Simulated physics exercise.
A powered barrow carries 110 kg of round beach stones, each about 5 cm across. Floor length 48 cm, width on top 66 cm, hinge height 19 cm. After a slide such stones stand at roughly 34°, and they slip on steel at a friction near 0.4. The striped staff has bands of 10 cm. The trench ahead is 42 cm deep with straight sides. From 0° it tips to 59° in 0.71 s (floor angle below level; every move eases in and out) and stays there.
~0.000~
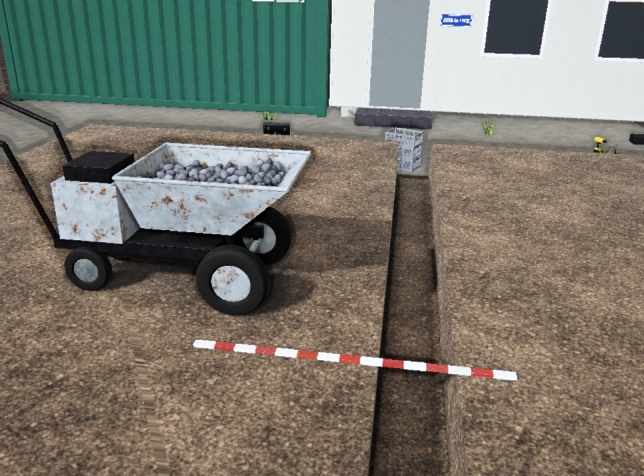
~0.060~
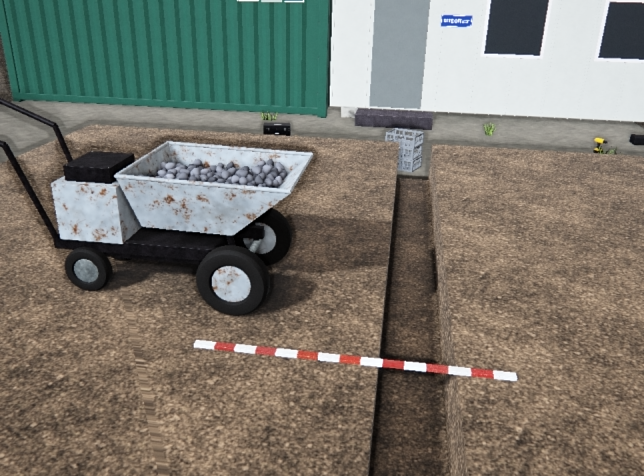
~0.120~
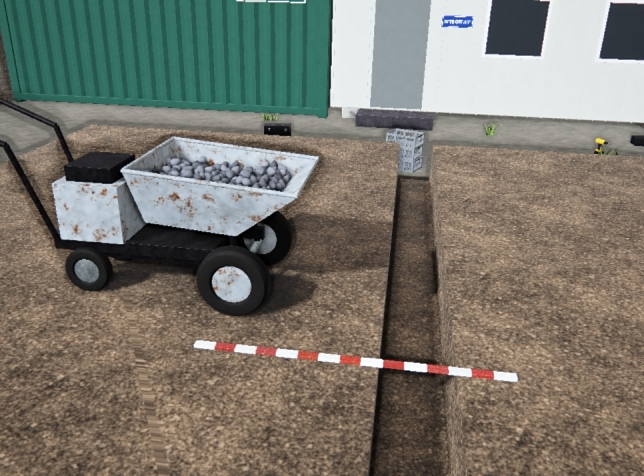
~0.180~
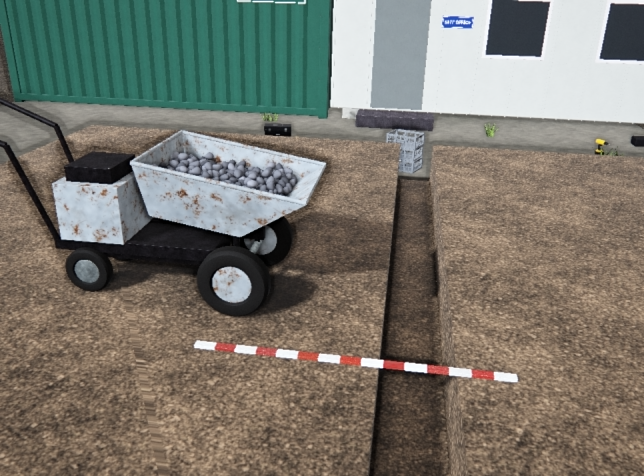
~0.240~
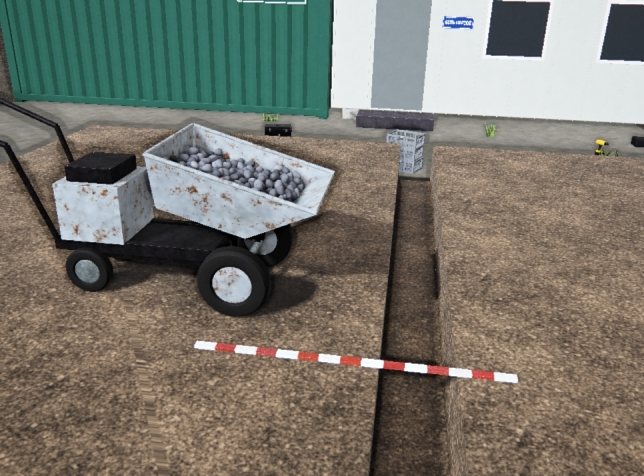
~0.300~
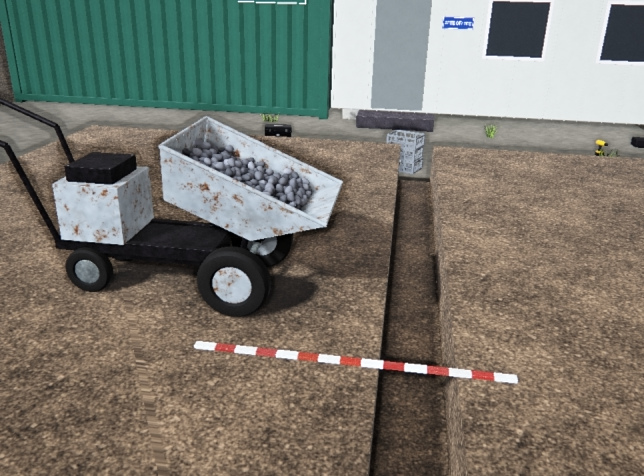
A rust-flecked pale grey tray on a powered barrow, at left on brown ground, tilts slowly, then faster, its back rising and its lip dipping rightward, while the round grey stones inside shift toward the lip. A narrow straight trench runs at right, a red-and-white striped staff lying across it. Seen from slightly above by a still camera, a green ribbed wall and white building stand behind.
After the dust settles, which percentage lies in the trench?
About 91 per cent.
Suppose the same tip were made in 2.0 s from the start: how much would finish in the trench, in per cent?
It would be near 85 per cent.
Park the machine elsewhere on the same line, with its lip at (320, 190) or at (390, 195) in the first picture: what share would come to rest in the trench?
Near 90 per cent from the first place, 15 from the second.
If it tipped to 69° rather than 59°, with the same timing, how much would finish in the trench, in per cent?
In that case some 75 per cent.
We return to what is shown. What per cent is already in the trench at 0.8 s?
About 5 per cent by then.
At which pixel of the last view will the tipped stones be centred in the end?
Around (413, 355).
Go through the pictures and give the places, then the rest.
The tray is at 0°, its lip at (288, 190); the top of the load is at (251, 170), in the first frame.
Lip at (290, 192), floor tilted 1°, highest stones at (237, 170); the stones move at 0.2 m/s on average, in the second frame.
The tray is at 4°, its lip at (297, 196); the top of the load is at (212, 169); the stones move at 0.5 m/s on average, in the third frame.
The tray is at 9°, its lip at (306, 204); the top of the load is at (190, 162); the stones move at 0.7 m/s on average, in the fourth frame.
The tray is at 16°, its lip at (316, 213); the top of the load is at (193, 157); the stones move at 0.9 m/s on average, in the fifth frame.
The tray is at 23°, its lip at (326, 225); the top of the load is at (201, 150); the stones move at 1.0 m/s on average, in the sixth frame.
After 0.5 s the floor is at 50°; 100 % in the tray; the foremost stones are at (335, 243).
After 0.8 s the floor is at 59°; 84 % in the tray, 11 % short of the trench, 5 % in the trench; the foremost stones are at (400, 299).
After 1.2 s the floor is at 59°; 29 % in the tray, 12 % short of the trench, 60 % in the trench; the foremost stones are at (441, 351).
After 3.1 s the floor is at 59°; 0 % in the tray, 9 % short of the trench, 91 % in the trench; the foremost stones are at (440, 356).
